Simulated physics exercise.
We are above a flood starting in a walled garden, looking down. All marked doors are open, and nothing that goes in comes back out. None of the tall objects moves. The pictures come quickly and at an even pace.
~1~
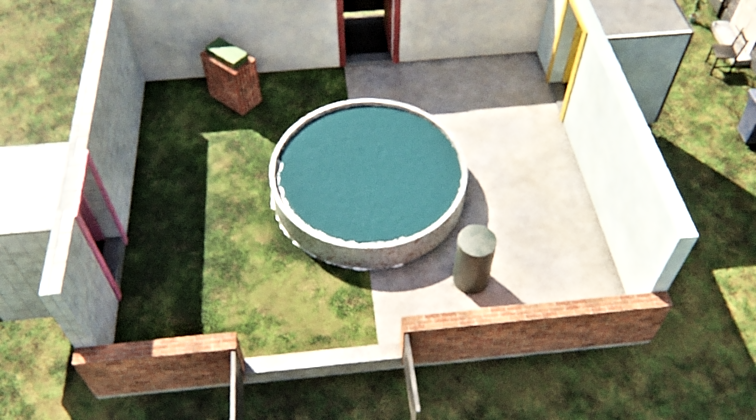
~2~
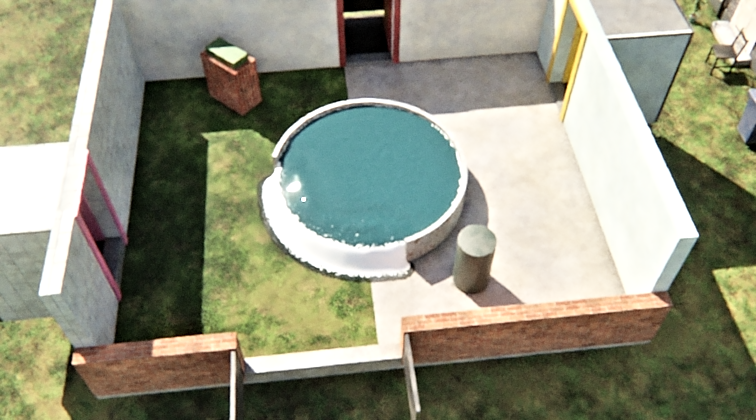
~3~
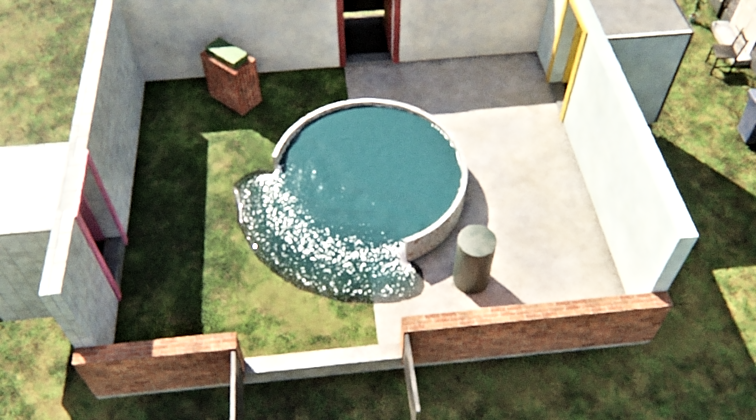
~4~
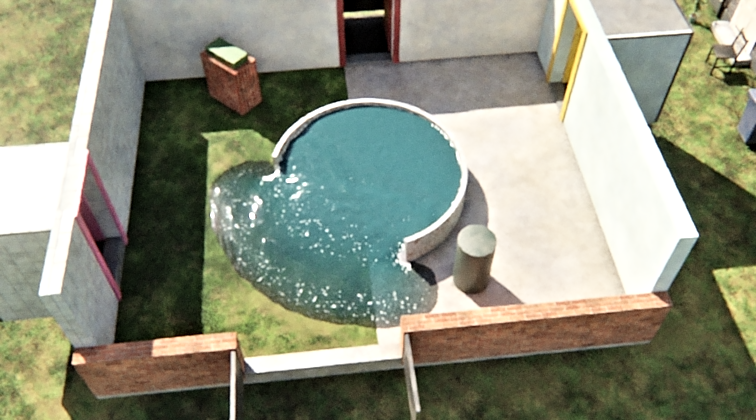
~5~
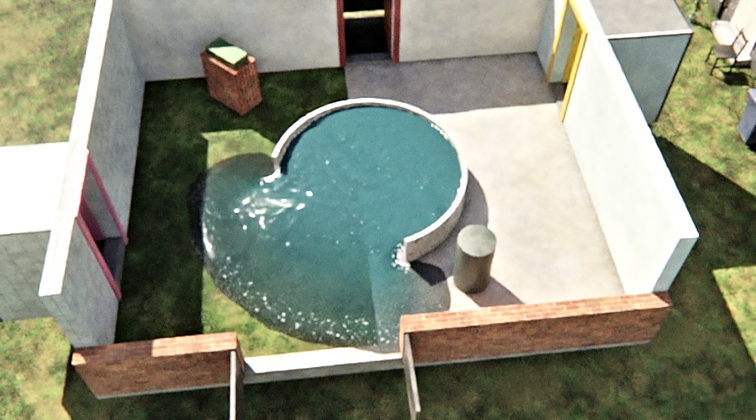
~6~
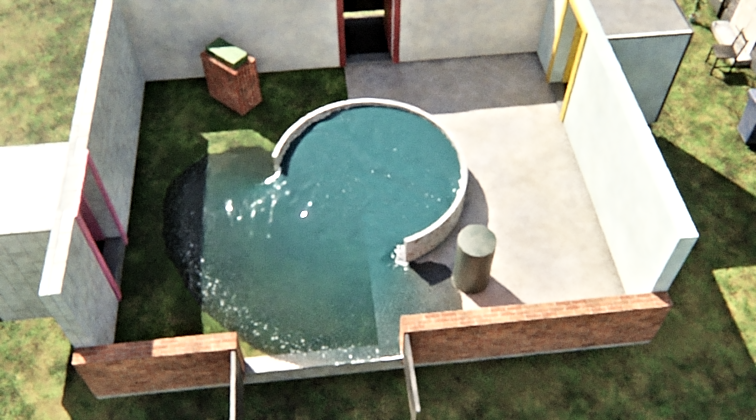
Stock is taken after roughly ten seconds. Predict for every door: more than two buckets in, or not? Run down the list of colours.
The red door: Not more than two; the pink door: Not more than two; the yellow door: Not more than two.
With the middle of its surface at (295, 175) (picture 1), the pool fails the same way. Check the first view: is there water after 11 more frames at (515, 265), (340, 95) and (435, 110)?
Result: Spared; spared; spared.
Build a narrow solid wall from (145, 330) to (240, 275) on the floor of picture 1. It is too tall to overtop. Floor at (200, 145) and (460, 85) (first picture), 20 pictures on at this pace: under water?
The first point ends up swamped and the second ends up spared.
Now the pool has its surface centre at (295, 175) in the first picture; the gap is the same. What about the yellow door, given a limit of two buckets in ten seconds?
Result - yellow fails to reach it.
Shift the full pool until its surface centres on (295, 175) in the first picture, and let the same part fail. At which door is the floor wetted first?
Answer: The one in pink.
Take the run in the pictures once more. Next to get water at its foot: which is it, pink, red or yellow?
From the pictures, my answer is the one in pink.
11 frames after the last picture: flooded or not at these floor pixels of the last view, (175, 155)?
At that place: Flooded.
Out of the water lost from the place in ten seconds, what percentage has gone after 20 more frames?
I'd estimate some 50 per cent.
A moment on, water covers 35 % of the floor; the red door not reached, the pink door wet at the sill, nothing in, the yellow door not reached.
Next, water covers 40 % of the floor; the red door not reached, the pink door wet at the sill, nothing in, the yellow door not reached.
Then, water covers 50 % of the floor; the red door not reached, the pink door wet at the sill, nothing in, the yellow door not reached.
Later, water covers 55 % of the floor; the red door not reached, the pink door under two buckets in, the yellow door not reached.
In the end, water covers 80 % of the floor; the red door wet at the sill, nothing in, the pink door under two buckets in, the yellow door not reached.
